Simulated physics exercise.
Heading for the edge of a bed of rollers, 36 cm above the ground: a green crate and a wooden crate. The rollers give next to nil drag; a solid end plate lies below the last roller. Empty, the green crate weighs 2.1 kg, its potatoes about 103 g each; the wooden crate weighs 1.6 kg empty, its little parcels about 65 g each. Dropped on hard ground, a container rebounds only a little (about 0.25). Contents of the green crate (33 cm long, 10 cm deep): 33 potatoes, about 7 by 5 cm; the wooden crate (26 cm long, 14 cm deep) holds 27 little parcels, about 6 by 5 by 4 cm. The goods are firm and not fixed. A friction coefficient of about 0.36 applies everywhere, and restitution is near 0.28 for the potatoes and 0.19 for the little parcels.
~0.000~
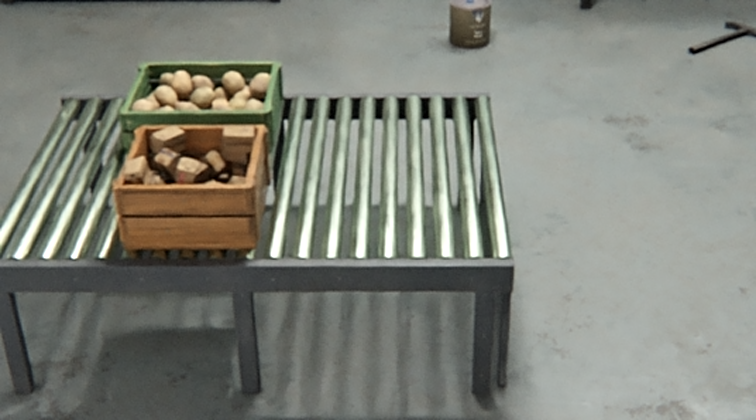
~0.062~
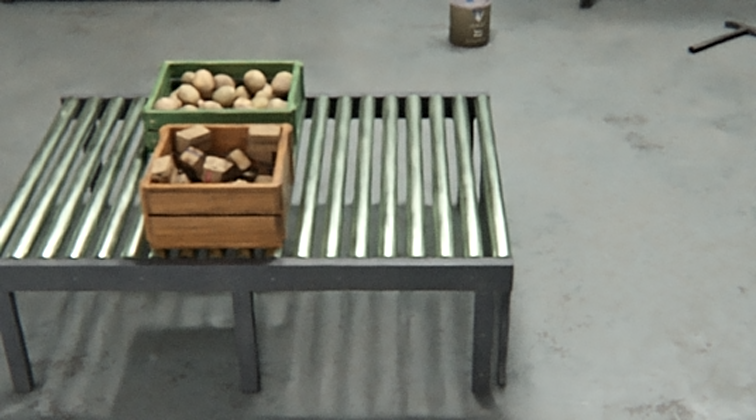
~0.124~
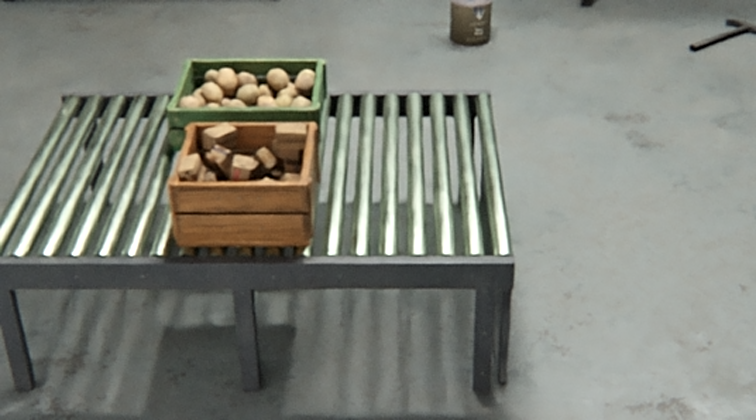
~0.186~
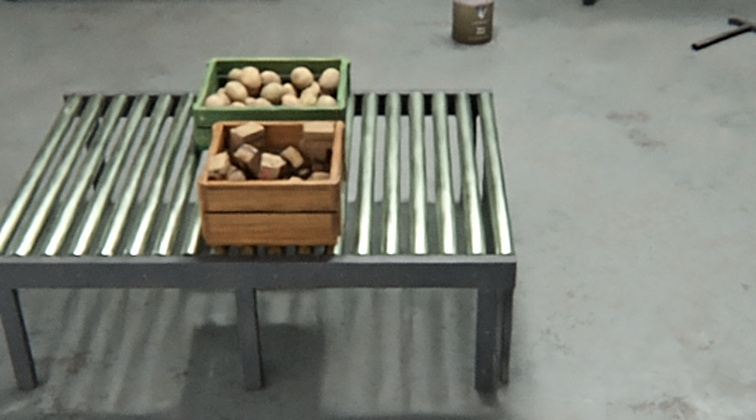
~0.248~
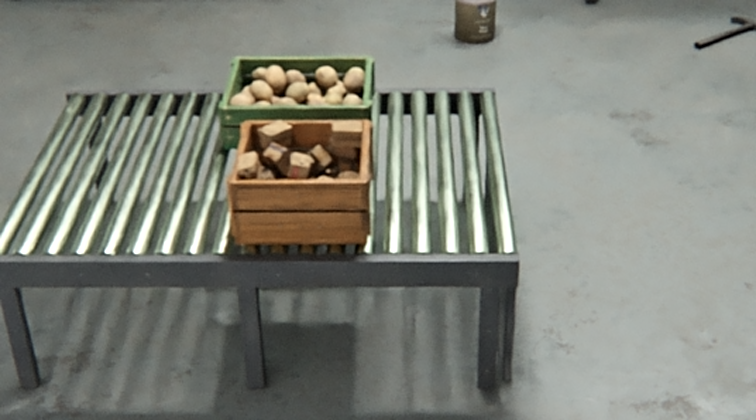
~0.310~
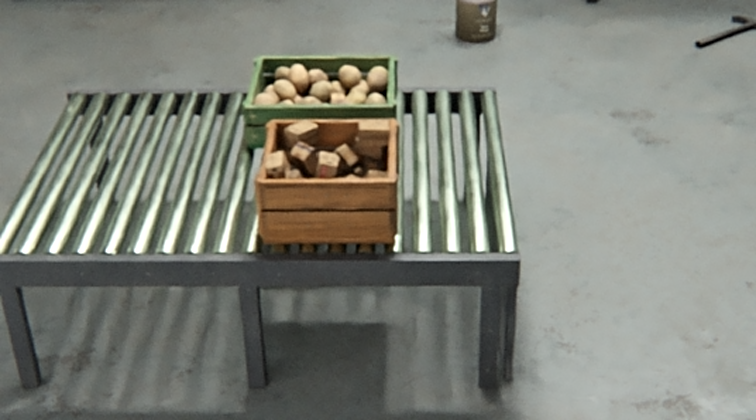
A grey metal roller table stands on a smooth concrete floor, seen from above and in front, with a tin and a dark metal tool on the floor behind it. A green crate of pale potatoes sits toward the back of the rollers, and an orange-brown wooden crate of small parcels sits nearer. Both crates glide steadily rightward together, staying upright, while the camera pans very slightly.
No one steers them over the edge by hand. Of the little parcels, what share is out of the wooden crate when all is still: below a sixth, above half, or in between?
A sixth to a half of the little parcels leave the wooden crate.
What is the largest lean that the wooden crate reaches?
Peak lean: Roughly 95°.
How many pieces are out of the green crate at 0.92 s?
Estimate for the green crate by then: Some 0 out.
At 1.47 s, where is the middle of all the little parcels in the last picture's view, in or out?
I'd put it close to (679, 309).
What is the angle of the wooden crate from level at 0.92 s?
20°.
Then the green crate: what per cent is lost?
Green crate: 0%.
After 0.55 s, the overhang begins.
After 0.92 s, the green crate leans 8° with 0 of 33 out and the wooden crate leans 19° with 0 of 27 out.
After 1.12 s, the green crate leans 43° with 0 of 33 out and the wooden crate leans 51° with 2 of 27 out.
After 1.47 s, the green crate is level with 0 of 33 out and the wooden crate has gone over with 5 of 27 out.
Final count (at 2.08 s), the green crate is level with 0 of 33 out and the wooden crate has gone over with 8 of 27 out. Asked share, 8 of 27, 30 per cent.
